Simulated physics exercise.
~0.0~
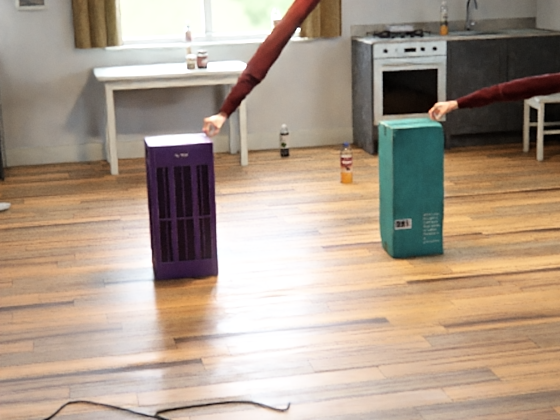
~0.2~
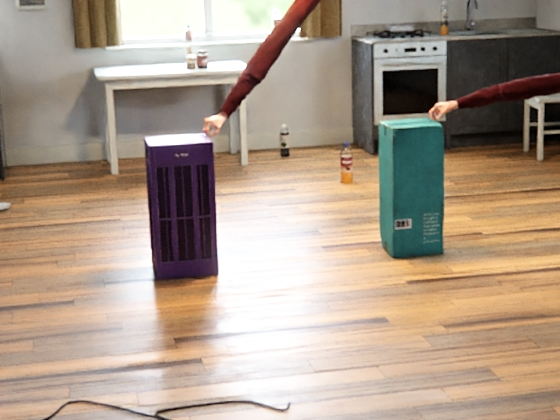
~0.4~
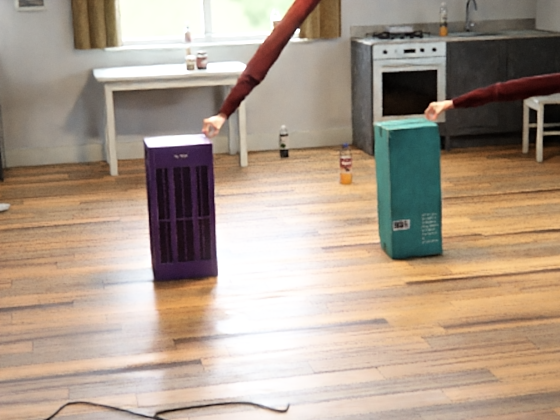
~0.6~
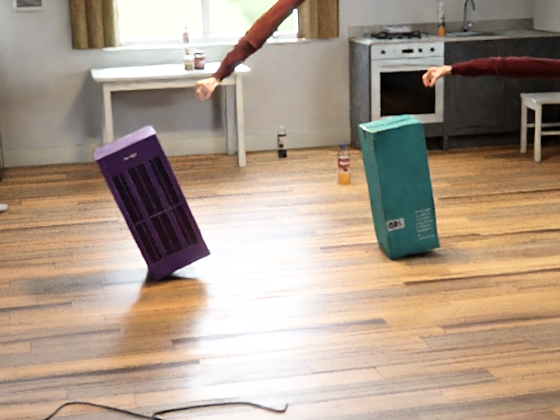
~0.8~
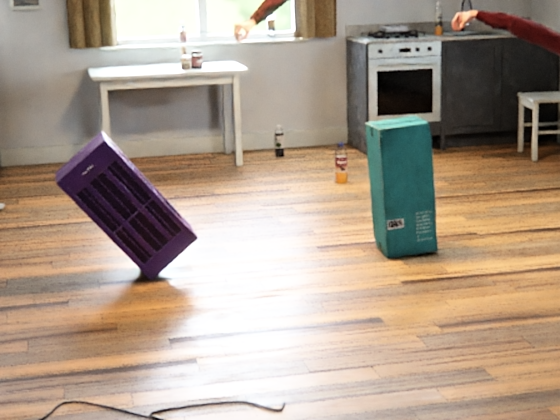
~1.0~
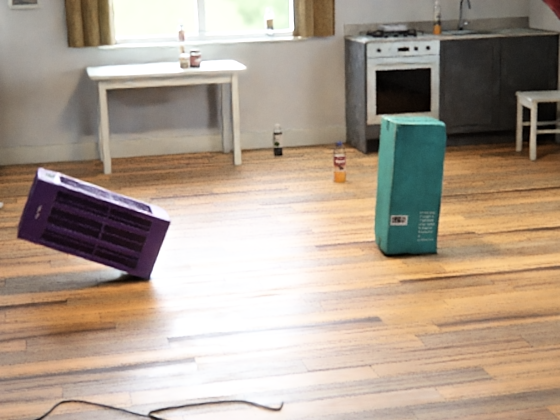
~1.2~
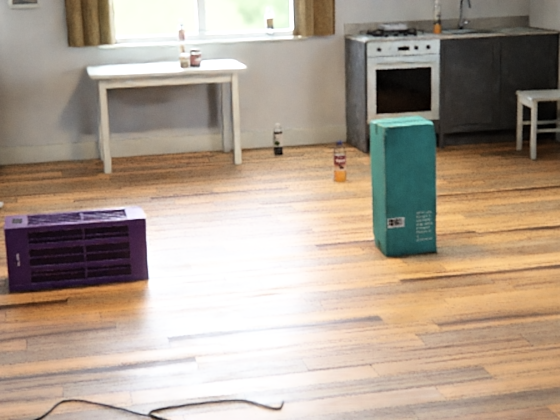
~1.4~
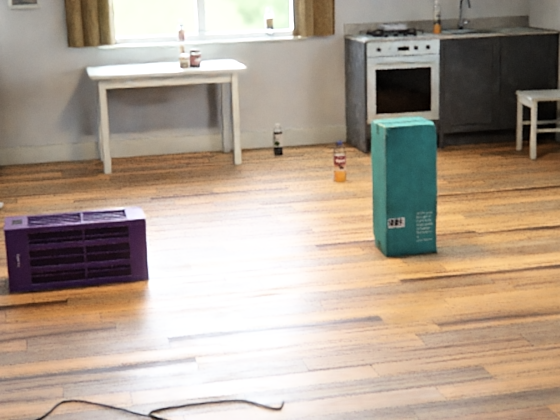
In a kitchen with a wooden floor, two hands held the tops of a tall purple crate and a turquoise parcel, then let go as both leaned left; the parcel rocked back upright, while the crate toppled left onto its side.
